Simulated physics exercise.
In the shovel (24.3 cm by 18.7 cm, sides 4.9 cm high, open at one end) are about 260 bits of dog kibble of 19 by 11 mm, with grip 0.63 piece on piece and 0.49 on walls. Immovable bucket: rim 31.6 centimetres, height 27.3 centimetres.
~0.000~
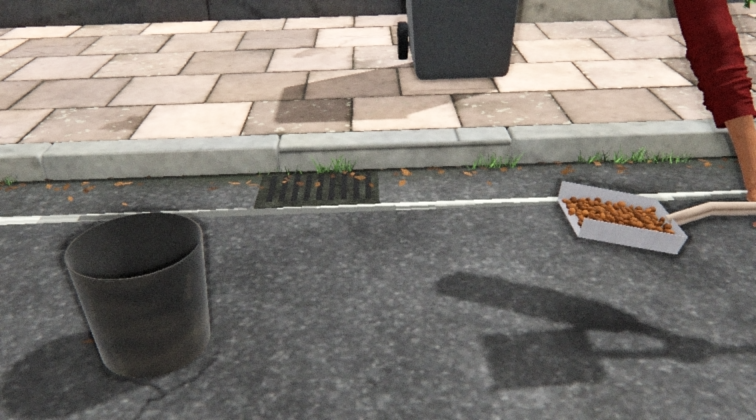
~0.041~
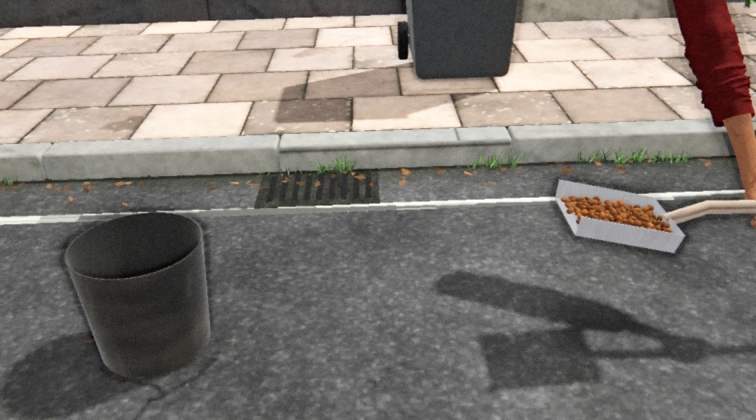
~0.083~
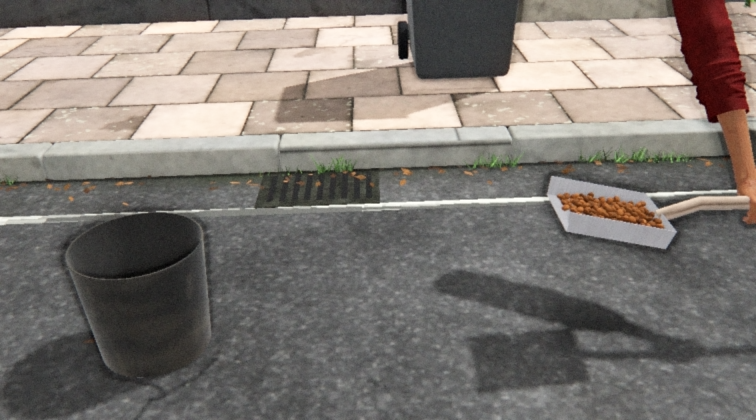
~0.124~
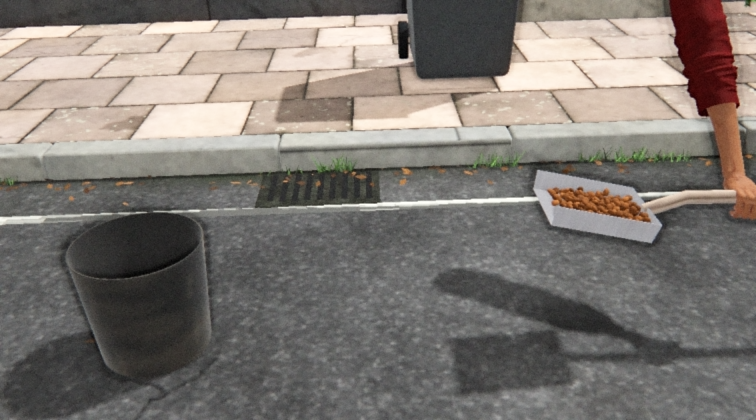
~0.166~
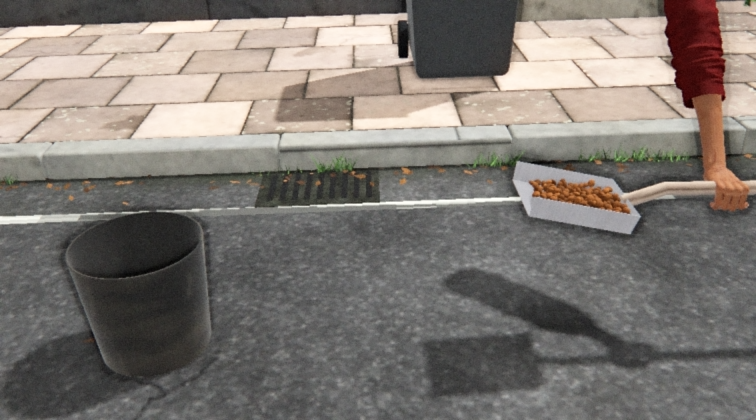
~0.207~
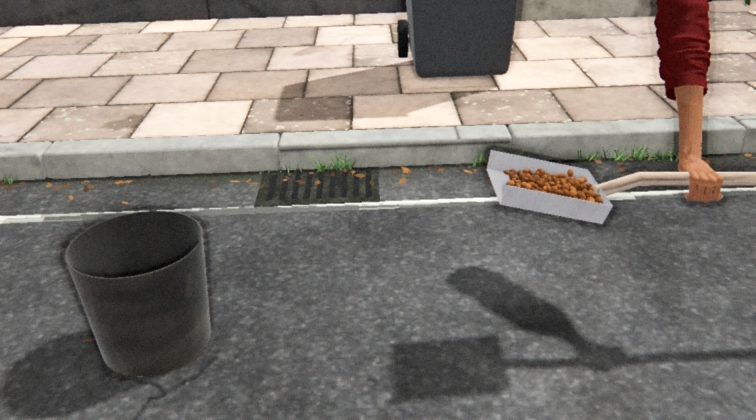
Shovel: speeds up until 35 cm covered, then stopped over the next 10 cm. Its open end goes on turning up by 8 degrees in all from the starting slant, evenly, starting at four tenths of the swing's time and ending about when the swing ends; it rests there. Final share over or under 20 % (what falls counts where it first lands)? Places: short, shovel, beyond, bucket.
As I see it, short: Will hold a share bigger than a fifth; shovel: Will hold a share of a fifth or less; beyond: Will hold a share of a fifth or less; bucket: Will hold a share bigger than a fifth.
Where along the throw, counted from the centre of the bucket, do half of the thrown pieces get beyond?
Roughly 15 cm short.
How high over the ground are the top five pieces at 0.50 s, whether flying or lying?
Top five pieces, height: About 55 cm.
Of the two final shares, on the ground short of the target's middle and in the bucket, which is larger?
The bigger part winds up on the ground short of the target's middle.
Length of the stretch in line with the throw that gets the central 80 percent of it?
Something like 45 cm, give or take.
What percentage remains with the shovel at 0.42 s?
Share still on the shovel: Around 35 percent.
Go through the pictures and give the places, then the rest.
The first frame shows shovel at (636, 230); tilt 14 degrees; moved 0.0 cm; low side right; open edge at (566, 217); middle of the load at (623, 217); bucket at (135, 243).
The second frame shows shovel at (633, 228); tilt 14 degrees; moved 0.8 cm; low side right; open edge at (563, 215); middle of the load at (623, 216).
The third frame shows shovel at (624, 224); tilt 14 degrees; moved 3.3 cm; low side right; open edge at (555, 211); middle of the load at (620, 213).
The fourth frame shows shovel at (609, 218); tilt 14 degrees; moved 7.3 cm; low side right; open edge at (541, 205); middle of the load at (600, 206).
The fifth frame shows shovel at (587, 209); tilt 14 degrees; moved 13.1 cm; low side right; open edge at (519, 197); middle of the load at (583, 197).
The sixth frame shows shovel at (559, 198); tilt 14 degrees; moved 20.3 cm; low side right; open edge at (492, 185); middle of the load at (557, 187); bucket at (135, 242). It turns about 45 degrees a second.
Then, at 0.32 s, tilt 19 degrees; shovel 100 %; middle of all pieces near (458, 159).
Then, at 0.42 s, tilt 21 degrees; shovel 35 %, in the air 65 %; middle of all pieces near (380, 141).
After 0.50 s, tilt 21 degrees; shovel 5 %, in the air 95 %; middle of all pieces near (328, 146).
After 0.59 s, tilt 21 degrees; shovel 5 %, in the air 95 %; middle of all pieces near (275, 179).
In the end, at 1.8 s, short 60 %, shovel 5 %, beyond 0 %, bucket 35 %.
